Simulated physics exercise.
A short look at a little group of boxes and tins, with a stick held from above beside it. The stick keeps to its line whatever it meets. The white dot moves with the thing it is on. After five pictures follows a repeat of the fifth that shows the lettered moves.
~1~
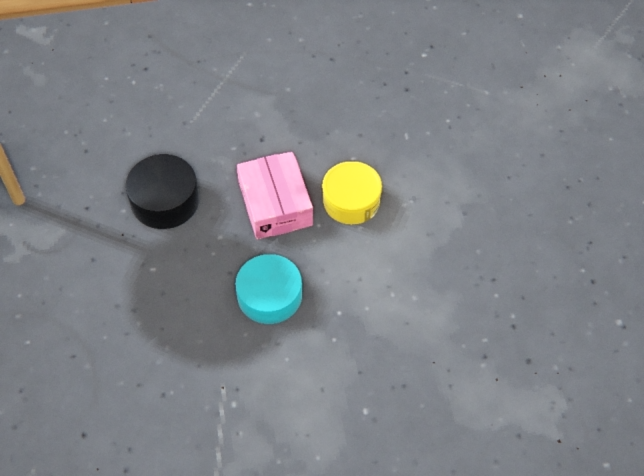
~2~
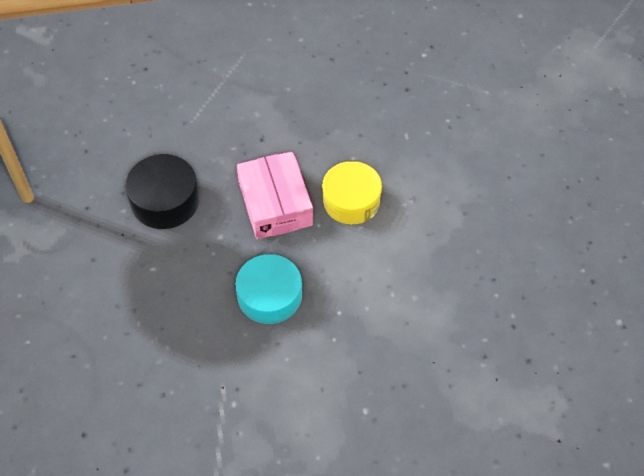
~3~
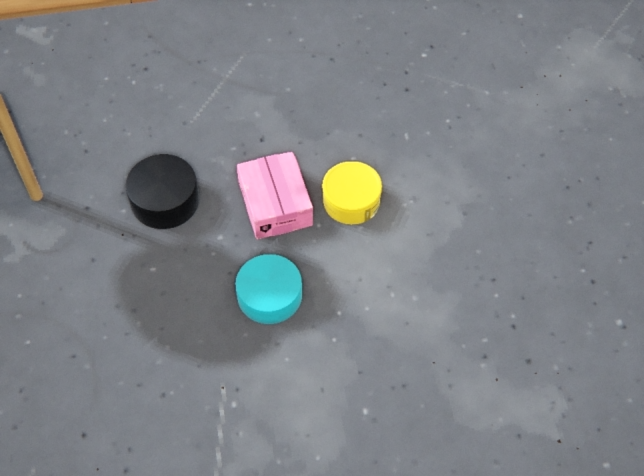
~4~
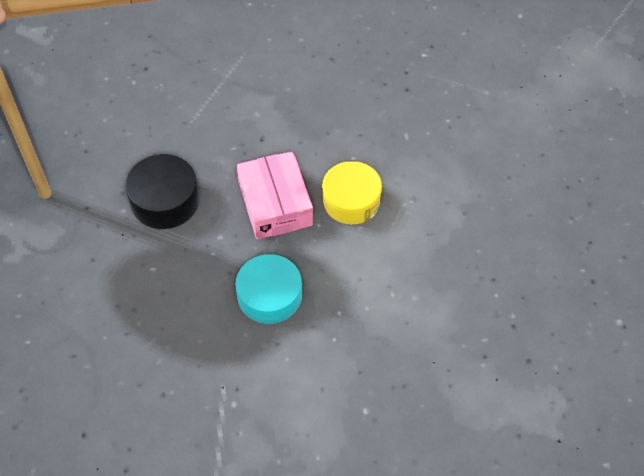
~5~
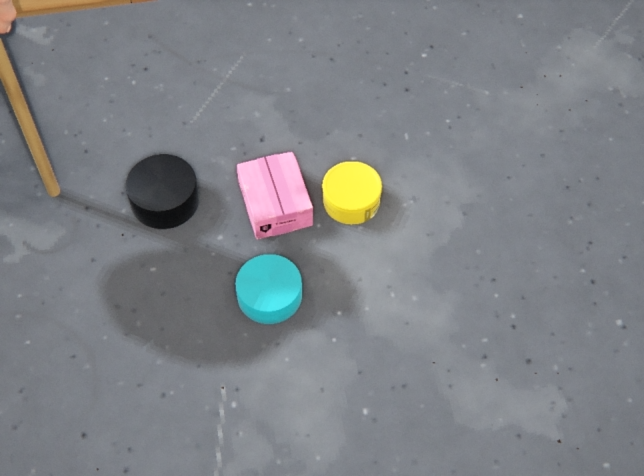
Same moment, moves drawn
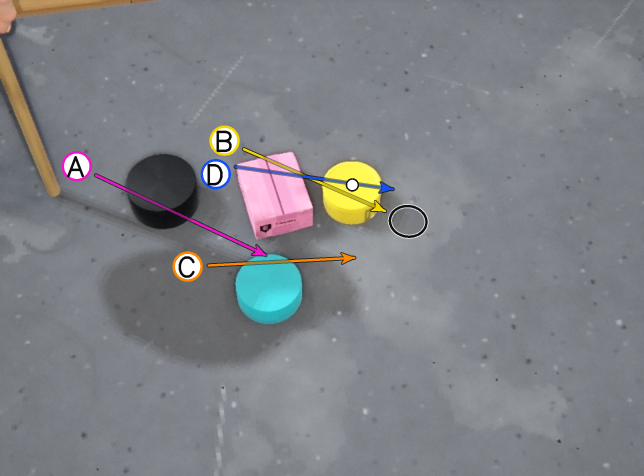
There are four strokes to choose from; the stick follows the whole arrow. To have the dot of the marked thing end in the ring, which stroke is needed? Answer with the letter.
Choose stroke B.
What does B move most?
The yellow jar goes farthest.
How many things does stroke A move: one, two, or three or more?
It moves three or more.
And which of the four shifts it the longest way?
B.
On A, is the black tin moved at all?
Yes.
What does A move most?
It is the black tin.
On the copy, A from (96, 175) to (266, 255); B from (244, 149) to (385, 211); C from (209, 265) to (354, 258); D from (235, 167) to (393, 189); the ring at (408, 221); the white dot at (352, 185).
On B. First, foot of the stick (293, 172); yellow jar (352, 193); pink box (278, 198).
Then, foot of the stick (344, 194); yellow jar (372, 205); pink box (284, 204).
Finally, foot of the stick (385, 212); yellow jar (407, 229); pink box (284, 204); the dot on the yellow jar is in the ring.
By contrast, A leaves the dotted thing at (382, 188); C leaves the dotted thing at (352, 193); D leaves the dotted thing at (372, 208).
